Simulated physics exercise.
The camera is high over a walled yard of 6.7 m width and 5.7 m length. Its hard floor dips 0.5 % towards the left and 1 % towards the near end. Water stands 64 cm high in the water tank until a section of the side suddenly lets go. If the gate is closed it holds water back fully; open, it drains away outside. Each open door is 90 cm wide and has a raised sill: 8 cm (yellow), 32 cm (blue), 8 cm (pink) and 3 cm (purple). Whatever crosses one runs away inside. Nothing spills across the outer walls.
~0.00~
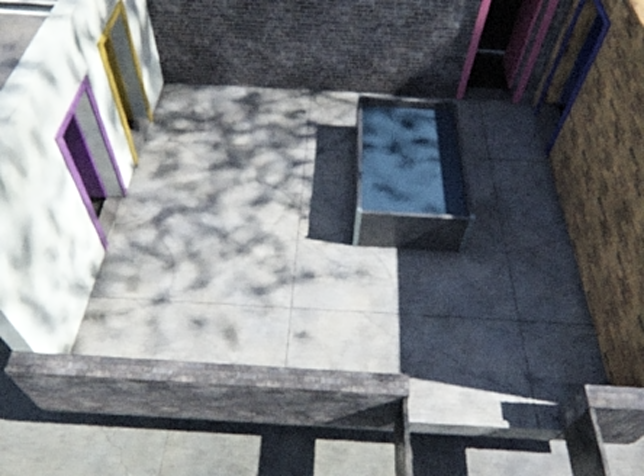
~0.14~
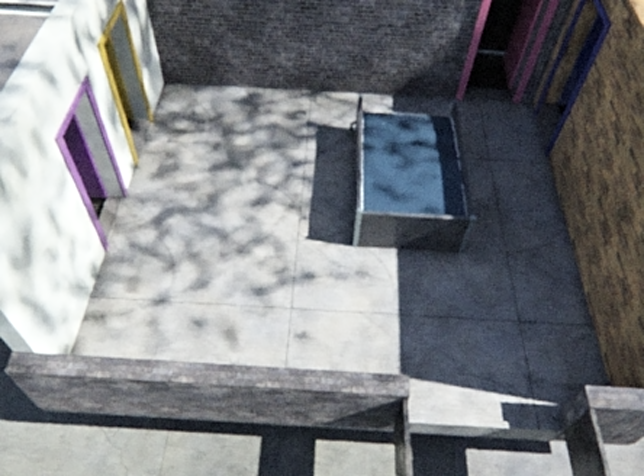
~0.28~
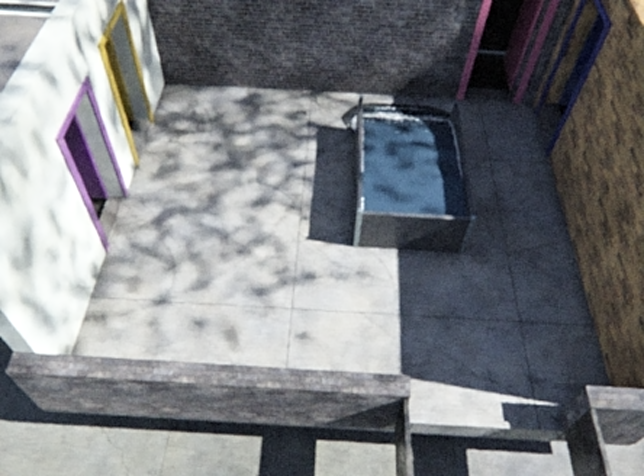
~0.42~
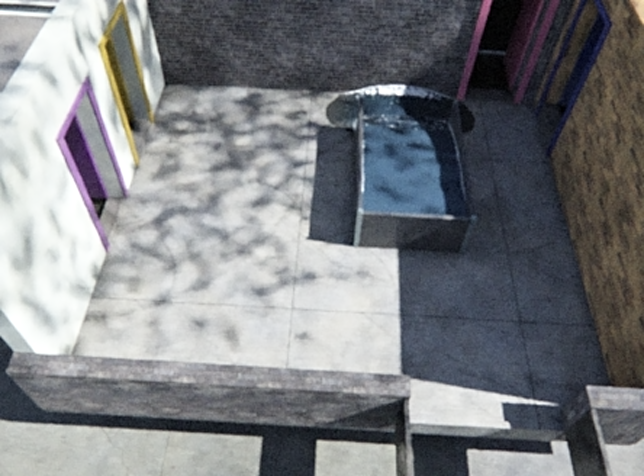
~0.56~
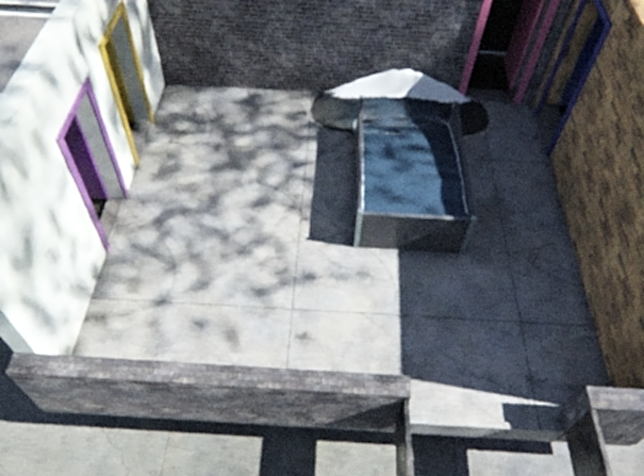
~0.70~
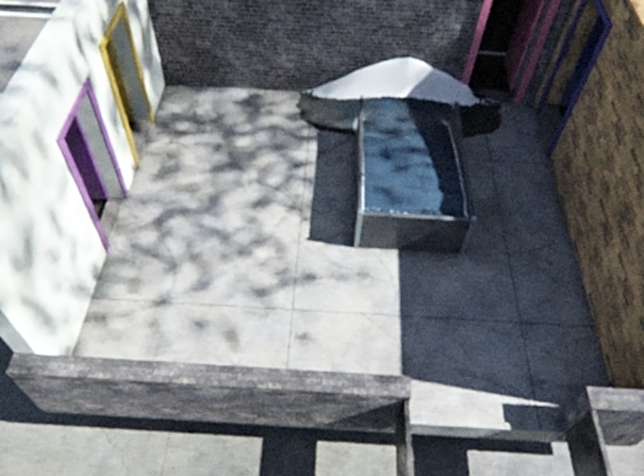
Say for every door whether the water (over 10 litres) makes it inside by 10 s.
Within that time: At the yellow door it exceeds the limit; at the blue door it does not reach the limit; at the pink door it goes over the limit; at the purple door it goes over the limit.
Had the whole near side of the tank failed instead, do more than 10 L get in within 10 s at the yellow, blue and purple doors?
Against that limit: Yellow below, blue not over, purple over.
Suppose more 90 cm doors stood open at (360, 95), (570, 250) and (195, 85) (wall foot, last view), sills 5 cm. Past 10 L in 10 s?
In turn: Over, not over, over.
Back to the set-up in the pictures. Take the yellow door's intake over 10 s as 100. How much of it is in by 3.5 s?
Some 50 per cent by then.
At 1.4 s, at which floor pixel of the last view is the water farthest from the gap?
At about (215, 91).
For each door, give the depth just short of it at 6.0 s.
Depths in cm: Yellow 10, blue 8, pink 9, purple 5.
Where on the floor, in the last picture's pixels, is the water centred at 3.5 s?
At about (371, 158).
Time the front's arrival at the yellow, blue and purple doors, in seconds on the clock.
Arrival: Yellow 2.2 s, blue 1.3 s, purple 2.8 s.
After 1.4 s water covers 15 % of the floor and is deepest (44 cm) near (395, 100); yellow door not reached, blue door 14 cm at the sill, 0 L in, pink door 15 cm at the sill, 3 L in, purple door not reached.
After 2.2 s water covers 30 % of the floor and is deepest (36 cm) near (527, 107); yellow door 9 cm at the sill, 0 L in, blue door 28 cm at the sill, 0 L in, pink door 15 cm at the sill, 20 L in, purple door not reached.
After 3.5 s water covers 50 % of the floor and is deepest (23 cm) near (516, 107); yellow door 18 cm at the sill, 43 L in, blue door 20 cm at the sill, 0 L in, pink door 15 cm at the sill, 55 L in, purple door 8 cm at the sill, 2 L in.
After 6.0 s water covers 75 % of the floor and is deepest (14 cm) near (63, 383); yellow door 10 cm at the sill, 84 L in, blue door 8 cm at the sill, 1 L in, pink door 9 cm at the sill, 85 L in, purple door 5 cm at the sill, 22 L in.
After 10.0 s water covers 90 % of the floor and is deepest (9 cm) near (63, 383); yellow door 5 cm at the sill, 86 L in, blue door 5 cm at the sill, 1 L in, pink door 4 cm at the sill, 86 L in, purple door 3 cm at the sill, 29 L in.
